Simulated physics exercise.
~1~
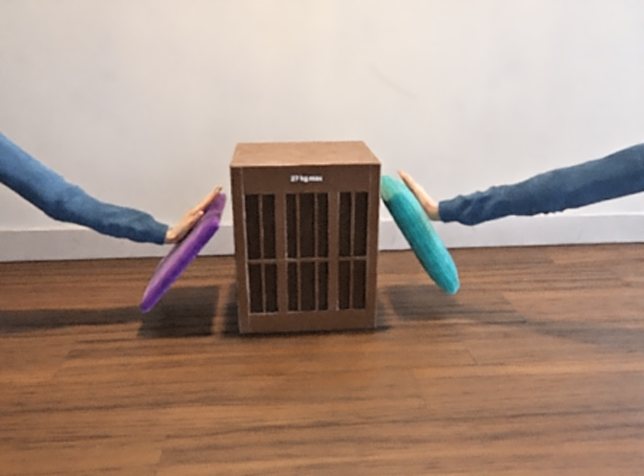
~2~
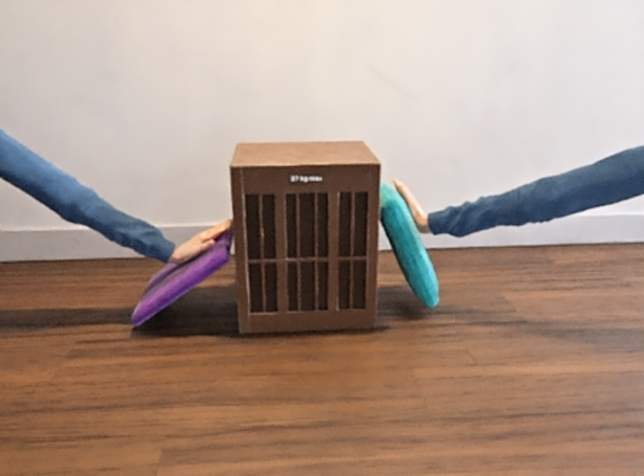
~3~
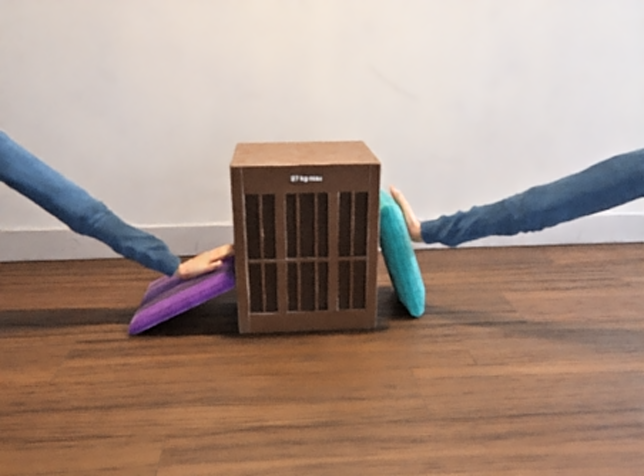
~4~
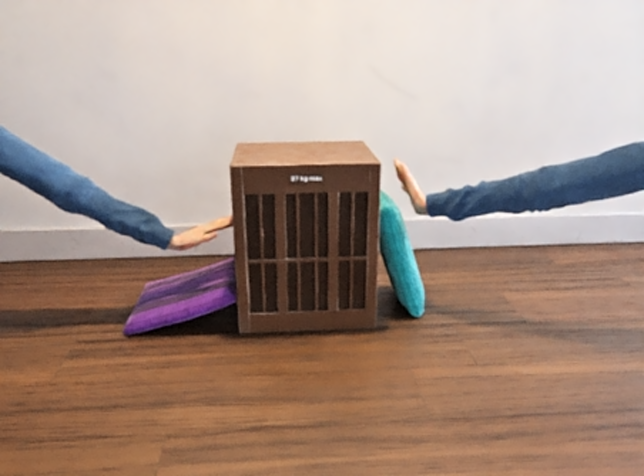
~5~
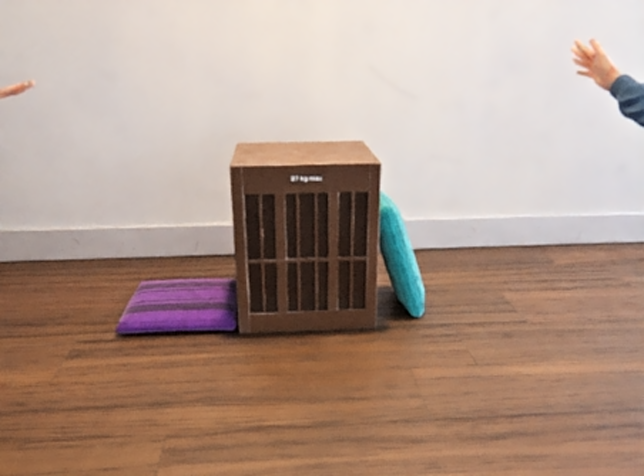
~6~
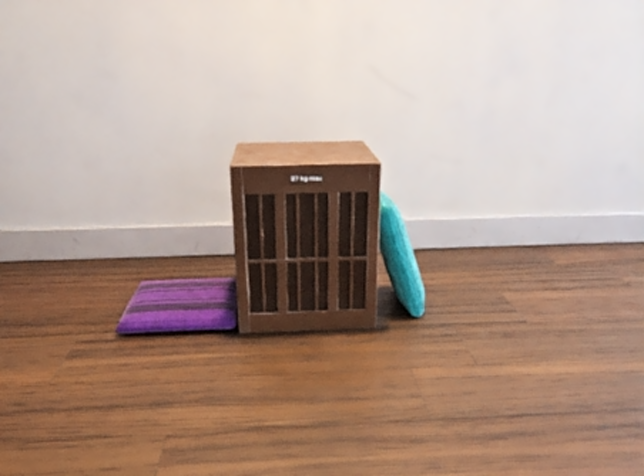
On a bare wooden floor before a pale wall, seen from the front by a still camera, a brown crate with dark slatted openings stands in the middle. Two hands in blue sleeves reach in from either side, holding a purple seat pad at the left and a turquoise soft bag at the right. They lower both against the crate, the purple pad tilting ever flatter while the turquoise bag stands steeply. The hands let go and withdraw. The purple pad settles flat on the floor, and the turquoise bag stays leaning against the crate.
